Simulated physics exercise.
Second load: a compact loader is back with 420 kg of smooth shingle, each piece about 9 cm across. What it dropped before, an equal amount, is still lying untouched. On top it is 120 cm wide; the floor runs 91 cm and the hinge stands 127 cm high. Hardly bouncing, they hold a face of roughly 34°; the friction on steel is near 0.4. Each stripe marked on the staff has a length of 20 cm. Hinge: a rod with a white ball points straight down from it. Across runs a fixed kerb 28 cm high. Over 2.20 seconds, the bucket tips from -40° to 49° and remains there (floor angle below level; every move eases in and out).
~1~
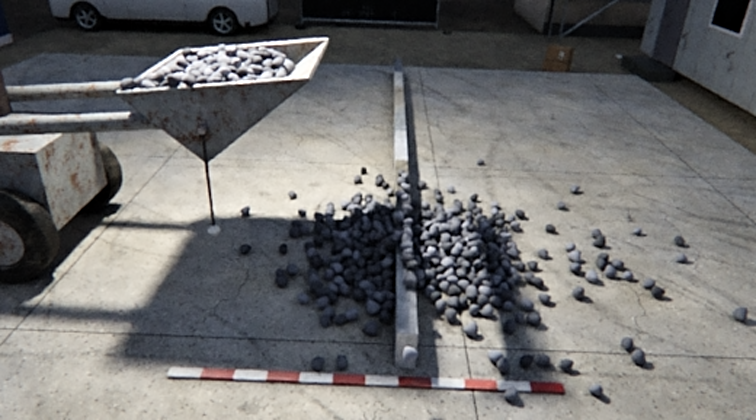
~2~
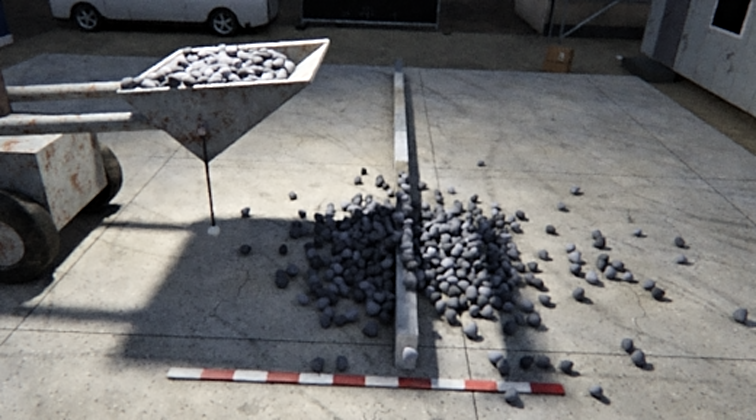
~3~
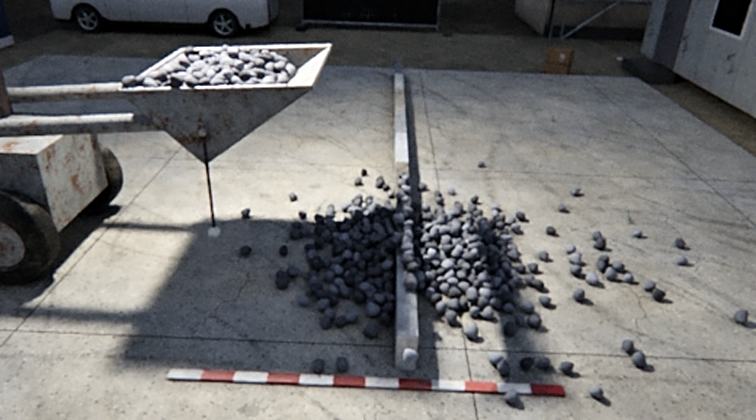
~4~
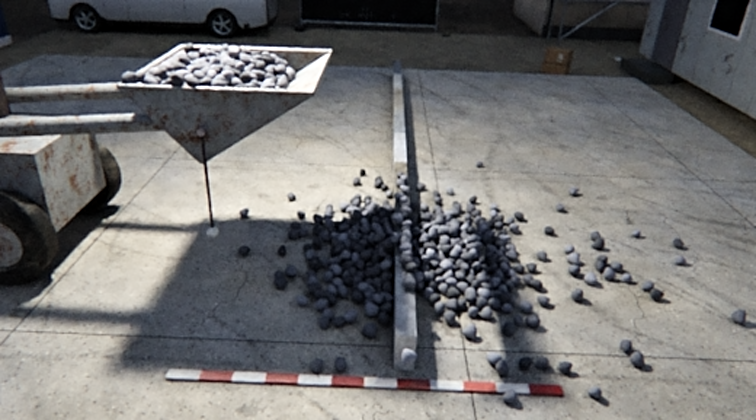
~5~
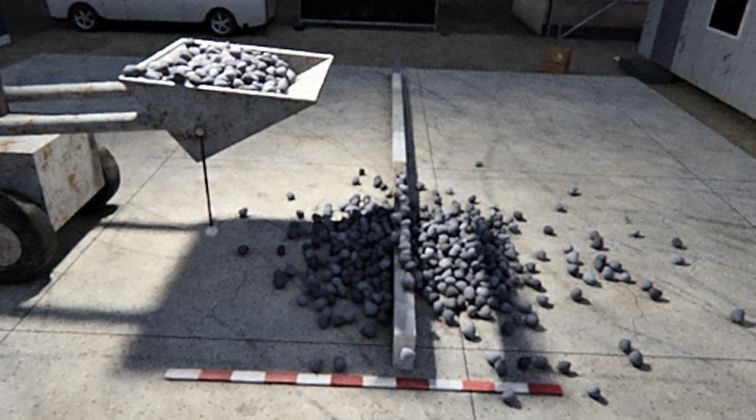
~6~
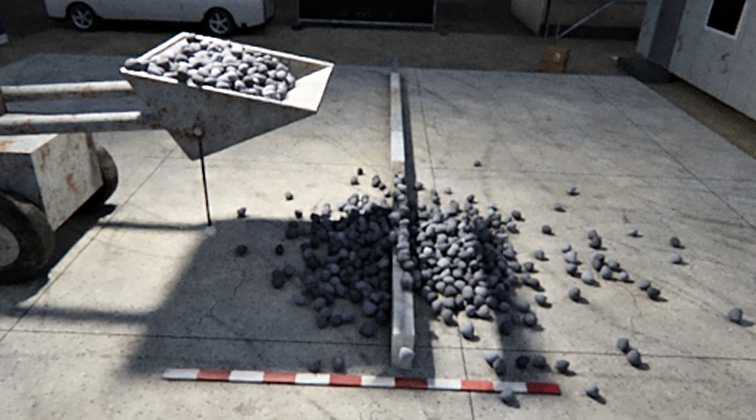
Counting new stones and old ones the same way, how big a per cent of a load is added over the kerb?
0 per cent, roughly.
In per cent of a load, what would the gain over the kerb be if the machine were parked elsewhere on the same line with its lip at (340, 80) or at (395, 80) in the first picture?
Around 0 and 35 percent respectively.
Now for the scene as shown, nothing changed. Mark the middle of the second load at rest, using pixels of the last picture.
Around (327, 240).
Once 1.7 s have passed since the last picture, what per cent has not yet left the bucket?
0 % still inside.
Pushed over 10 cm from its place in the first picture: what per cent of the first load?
I'd say roughly 10 per cent of them.
Then, 1.0 s after the last picture the floor is at 35°; in per cent of one load, 80 in the bucket, 70 on this side of the kerb, 50 over the kerb; the foremost stones are at (648, 257).
Then, 1.7 s after the last picture the floor is at 49°; in per cent of one load, 0 in the bucket, 150 on this side of the kerb, 50 over the kerb; the foremost stones are at (648, 257).
Then, 2.1 s after the last picture the floor is at 49°; in per cent of one load, 0 in the bucket, 150 on this side of the kerb, 50 over the kerb; the foremost stones are at (648, 257).
Then, 4.8 s after the last picture the floor is at 49°; in per cent of one load, 0 in the bucket, 150 on this side of the kerb, 50 over the kerb; the foremost stones are at (648, 257). Net gain over the kerb, 0.
